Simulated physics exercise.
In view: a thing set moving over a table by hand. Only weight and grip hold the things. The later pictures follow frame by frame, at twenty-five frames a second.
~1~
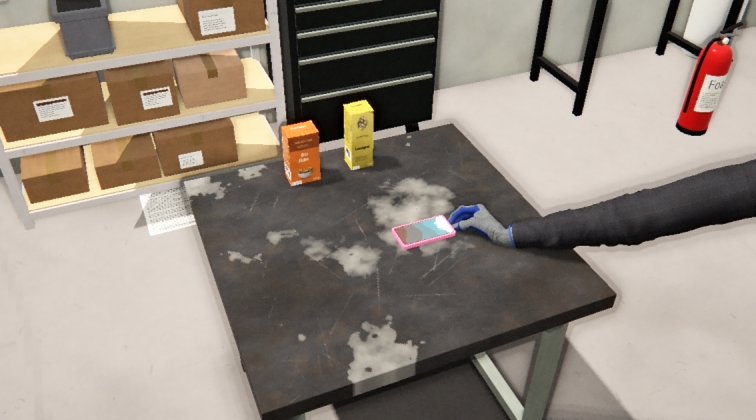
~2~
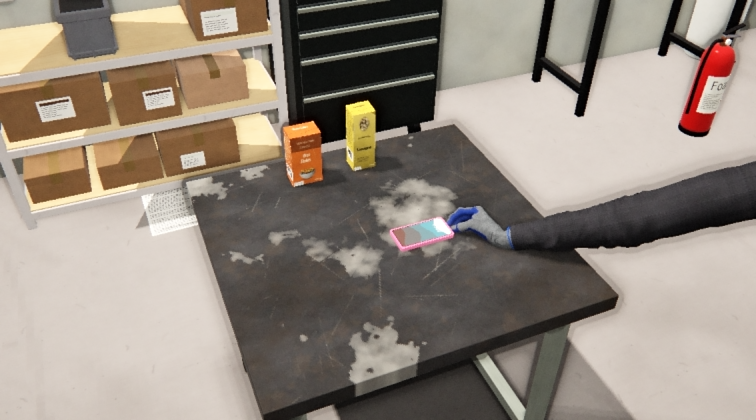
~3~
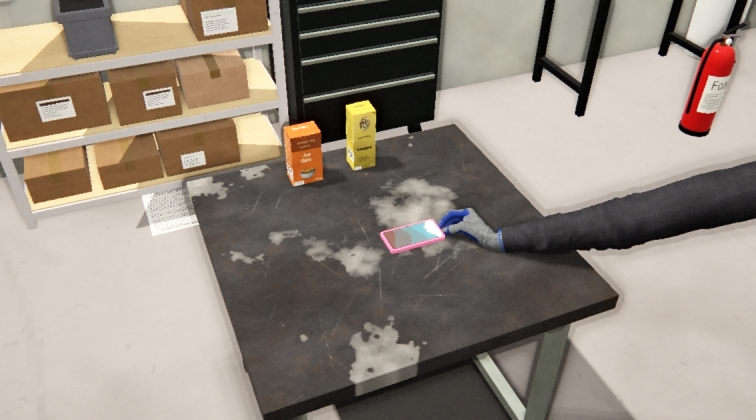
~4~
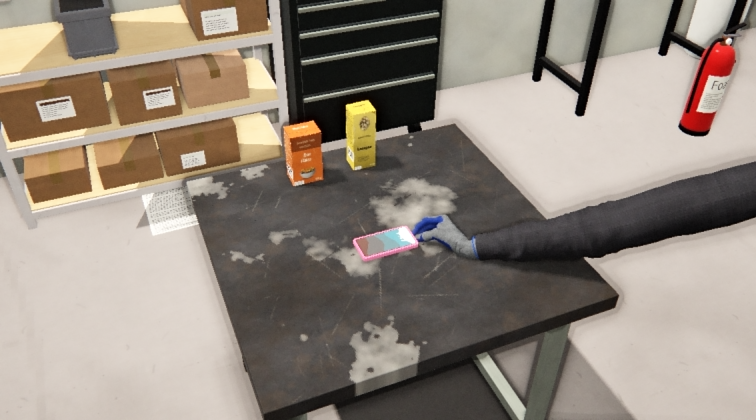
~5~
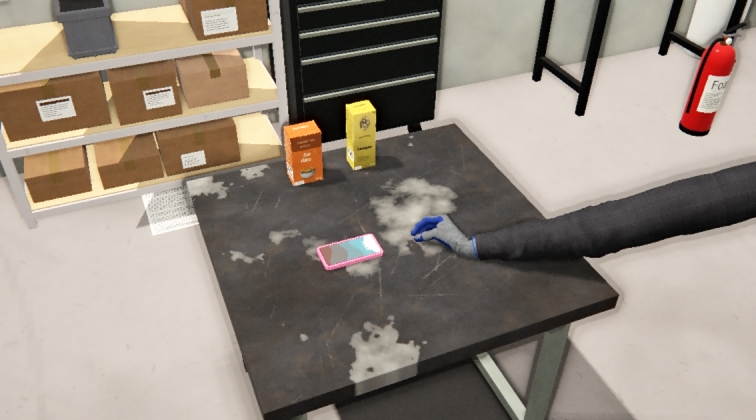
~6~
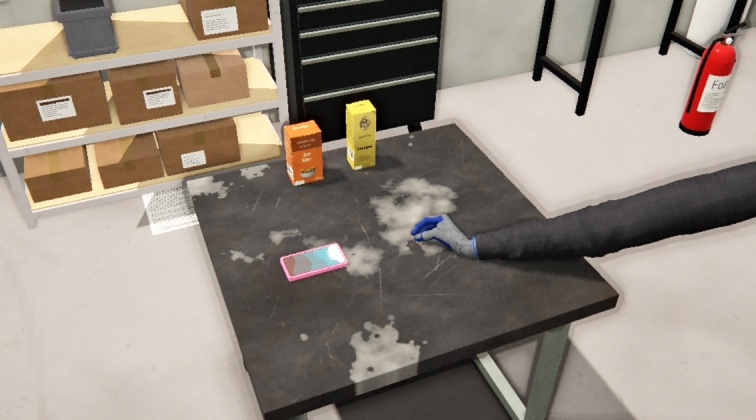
A gloved hand in a dark sleeve pushed a pink phone leftward across a worn black table, then stayed still while the phone slid farther left, away from the fingers, past an orange box and a yellow box.
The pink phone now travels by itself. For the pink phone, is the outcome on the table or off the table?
The pink phone drops to the floor.
Then, 0.20 s past the last view, pink phone now off the table.
Then, 0.40 s past the last view, things are still on the move.
Then, 0.60 s past the last view, as before.
Finally, off the table, pink phone.
